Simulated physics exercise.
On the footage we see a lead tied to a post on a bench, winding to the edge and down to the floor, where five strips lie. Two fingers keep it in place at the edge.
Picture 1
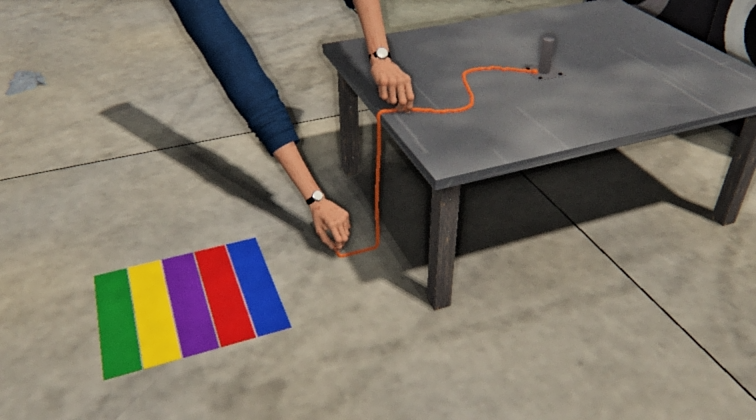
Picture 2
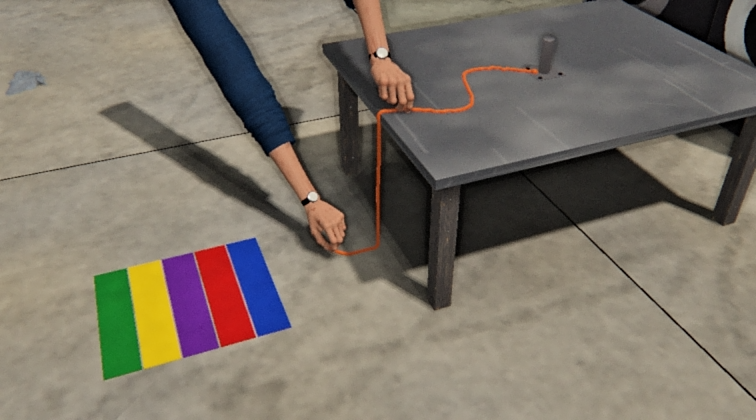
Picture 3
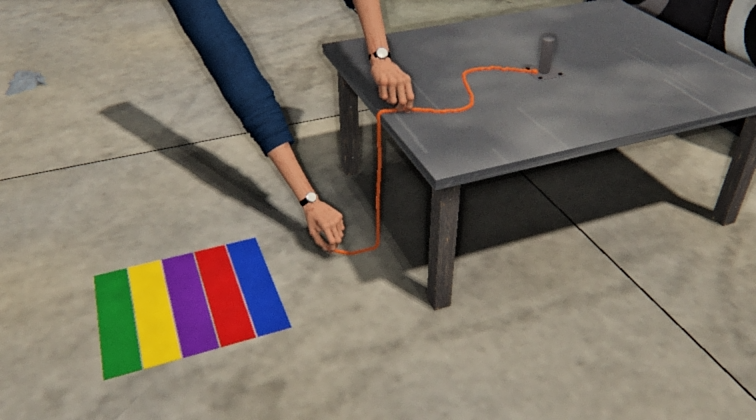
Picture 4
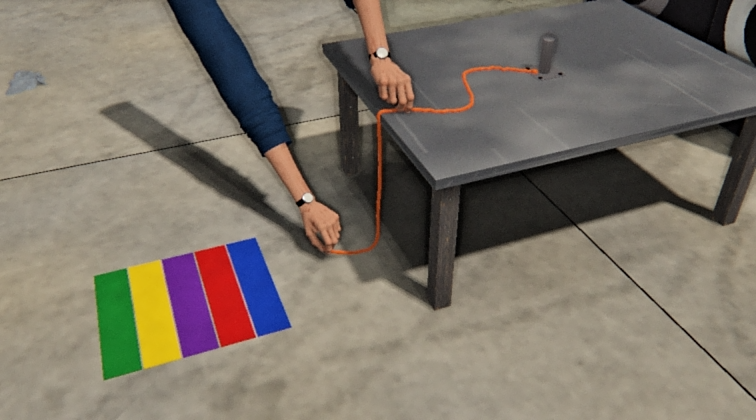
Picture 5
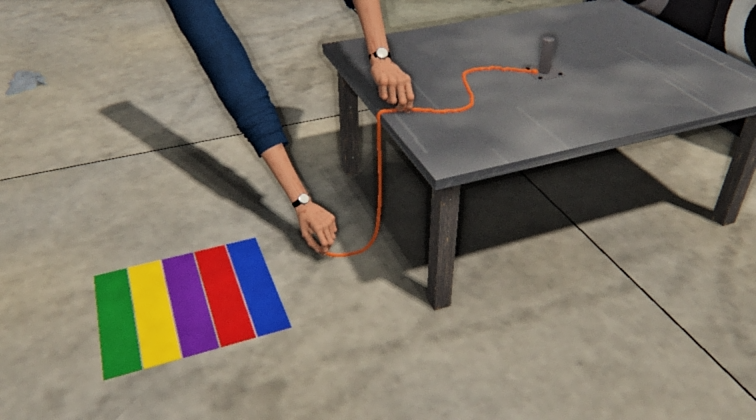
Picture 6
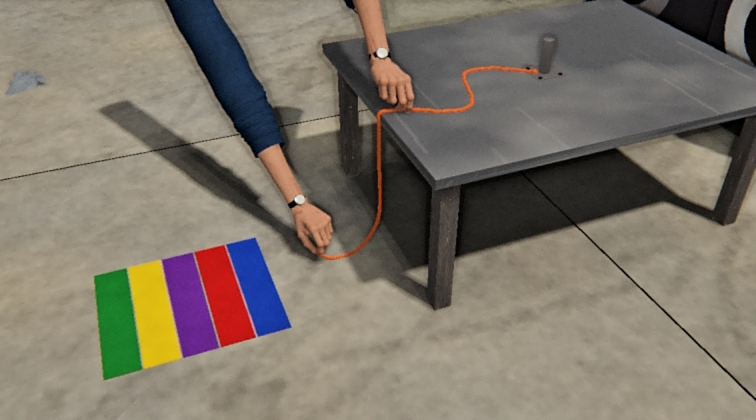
A hand in a dark blue sleeve shifts slightly left just above a concrete floor, drawing the end of an orange cord along with it, and the hanging part slackens from a sharp bend into a soft curve. Another hand stays at the edge of a dark grey table, pinning the cord, which winds back to a short post. Seen from above by a still camera, green, yellow, purple, red and blue strips lie at lower left.
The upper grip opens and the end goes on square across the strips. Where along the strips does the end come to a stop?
Above the yellow strip.
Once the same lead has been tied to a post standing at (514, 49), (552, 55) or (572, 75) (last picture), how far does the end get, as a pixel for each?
First (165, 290), then (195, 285), then (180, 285).
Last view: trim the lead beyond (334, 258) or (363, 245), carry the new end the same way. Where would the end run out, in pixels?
Case by case: (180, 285), then (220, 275).
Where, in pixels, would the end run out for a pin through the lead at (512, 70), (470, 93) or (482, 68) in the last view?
Estimated spots in sequence: (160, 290), (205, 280), (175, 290).
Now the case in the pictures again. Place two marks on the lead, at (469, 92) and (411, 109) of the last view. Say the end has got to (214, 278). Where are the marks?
Point 1 - (427, 94); point 2 - (371, 144).
Soon after, end near (214, 278); over red.
Then, end near (174, 288); over purple.
At full stretch, end near (149, 294); over yellow. The end stops over the yellow strip.
